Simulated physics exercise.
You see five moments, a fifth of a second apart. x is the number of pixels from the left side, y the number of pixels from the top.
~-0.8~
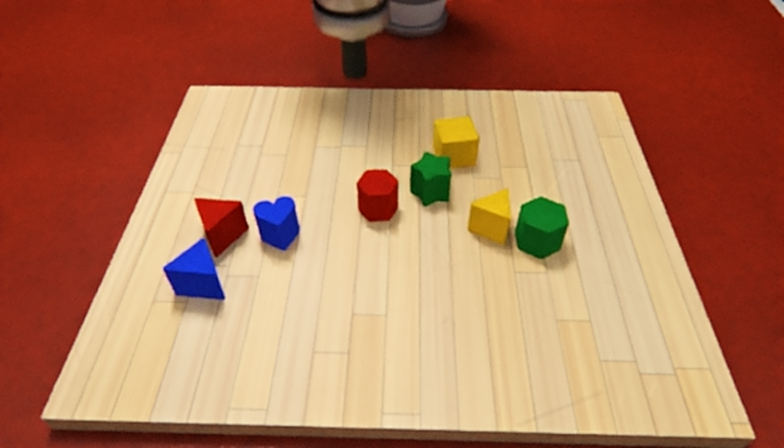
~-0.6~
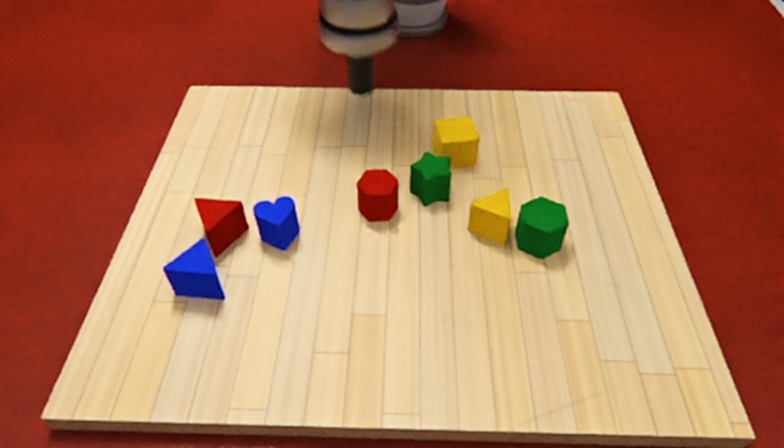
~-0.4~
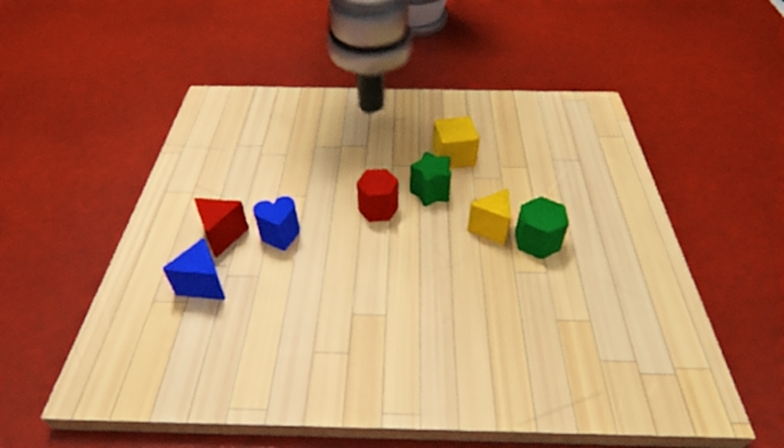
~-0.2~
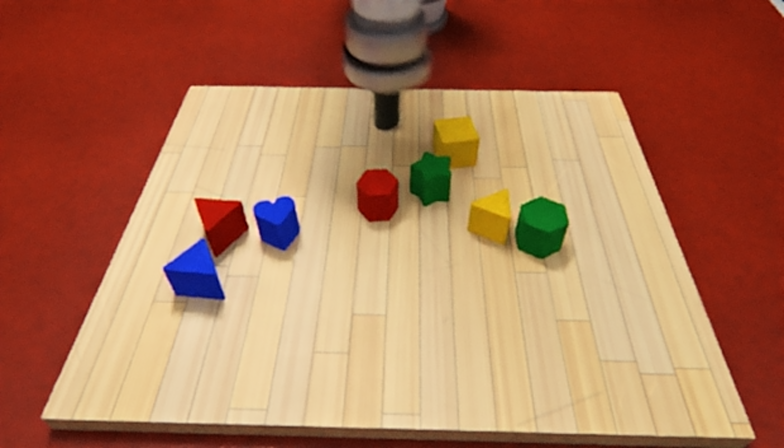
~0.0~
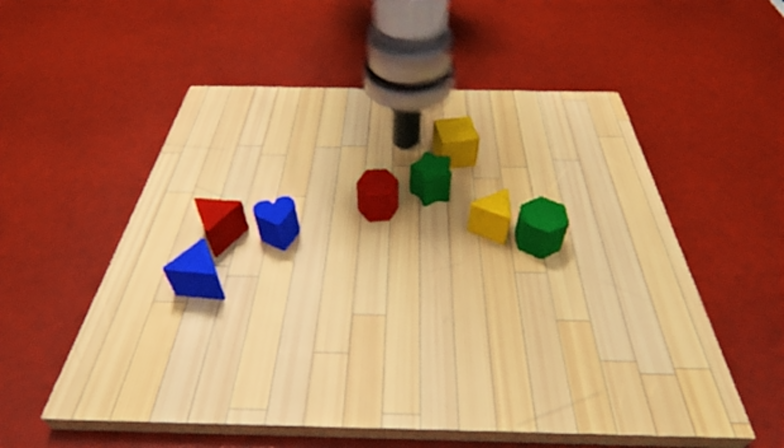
A robot arm's dark rod moves down and right over a board of still, colored blocks.
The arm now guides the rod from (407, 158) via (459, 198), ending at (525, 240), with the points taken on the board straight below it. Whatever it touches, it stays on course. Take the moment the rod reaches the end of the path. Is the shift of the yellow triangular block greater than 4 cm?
My answer is yes.
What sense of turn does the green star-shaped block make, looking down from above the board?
The turn is clockwise.
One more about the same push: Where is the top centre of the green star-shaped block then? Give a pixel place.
It is at (453, 195).
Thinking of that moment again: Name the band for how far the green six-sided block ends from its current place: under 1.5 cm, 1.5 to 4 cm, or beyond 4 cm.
Between 1.5 and 4 cm.
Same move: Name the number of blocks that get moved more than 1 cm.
My forecast: 3 or more.
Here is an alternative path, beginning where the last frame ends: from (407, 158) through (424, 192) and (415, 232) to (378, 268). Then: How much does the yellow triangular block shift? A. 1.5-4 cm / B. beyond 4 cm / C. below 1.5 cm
Correct choice: C.
On the path given first. One third of the way, rod at (443, 168); green star-shaped block at (443, 182), turned 30° clockwise.
Two thirds of the way, rod at (482, 196); green star-shaped block at (453, 195), turned 110° clockwise.
At the end, rod at (529, 224); green star-shaped block at (453, 195), turned 110° clockwise; yellow square unmoved; yellow triangular block at (526, 236), turned 20° clockwise; green six-sided block at (570, 227), turned 40° anticlockwise.
